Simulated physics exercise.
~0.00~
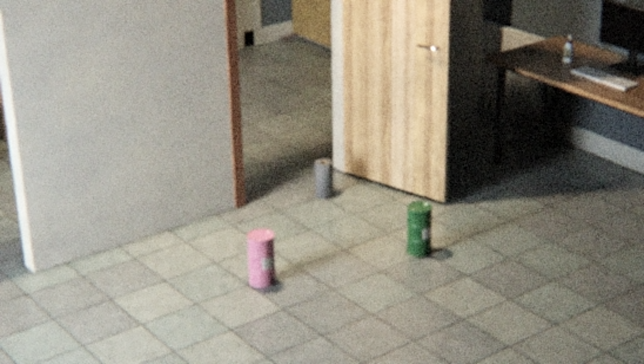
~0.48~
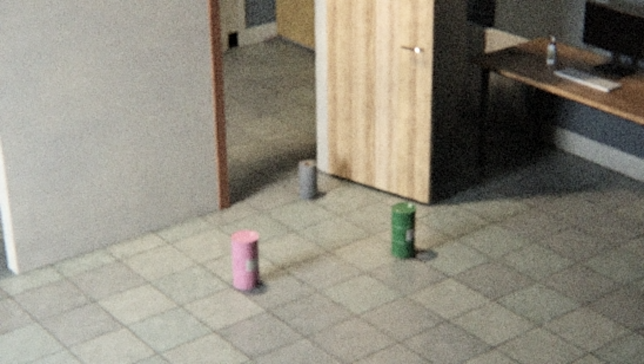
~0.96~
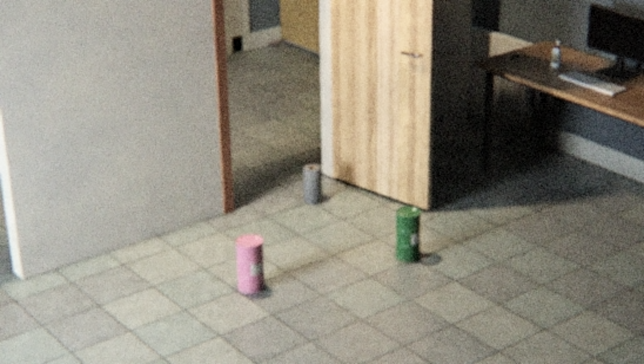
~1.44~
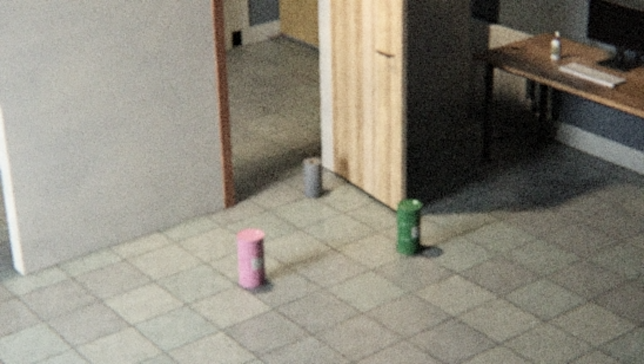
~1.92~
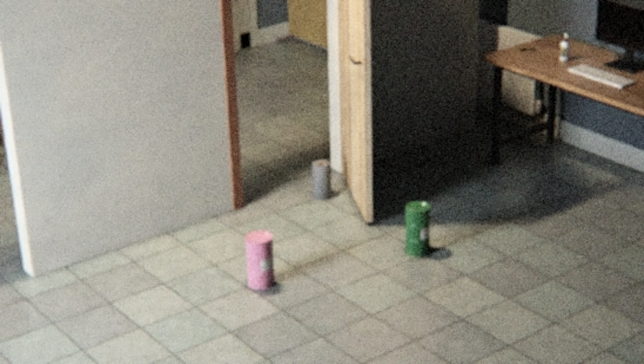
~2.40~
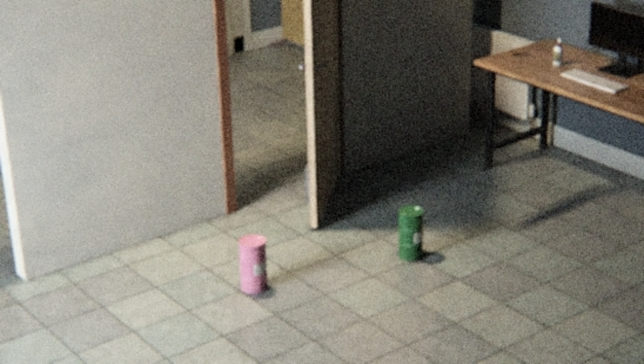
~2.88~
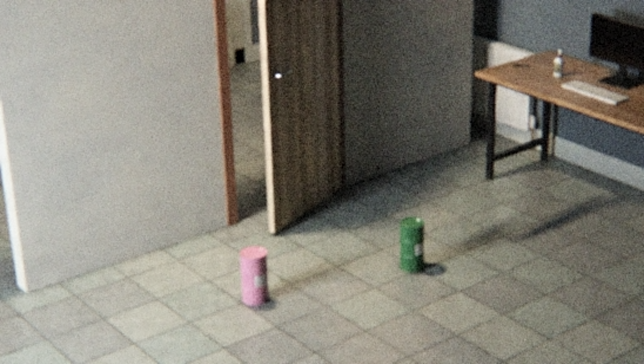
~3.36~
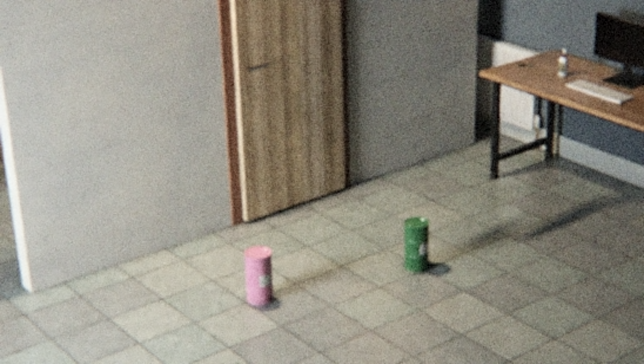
At first, a pale wooden door stands wide open in a room with a tiled floor, with a small grey roll upright near the doorway and a pink canister and a green canister standing further out. The view sways a little as the door begins to swing towards its frame. It turns edge-on, nearing the grey roll, which then disappears from sight behind it. The door keeps swinging left, narrowing the gap, and its darker face comes into view. Finally it sits shut in the doorway, the grey roll out of sight and both canisters still standing in place.
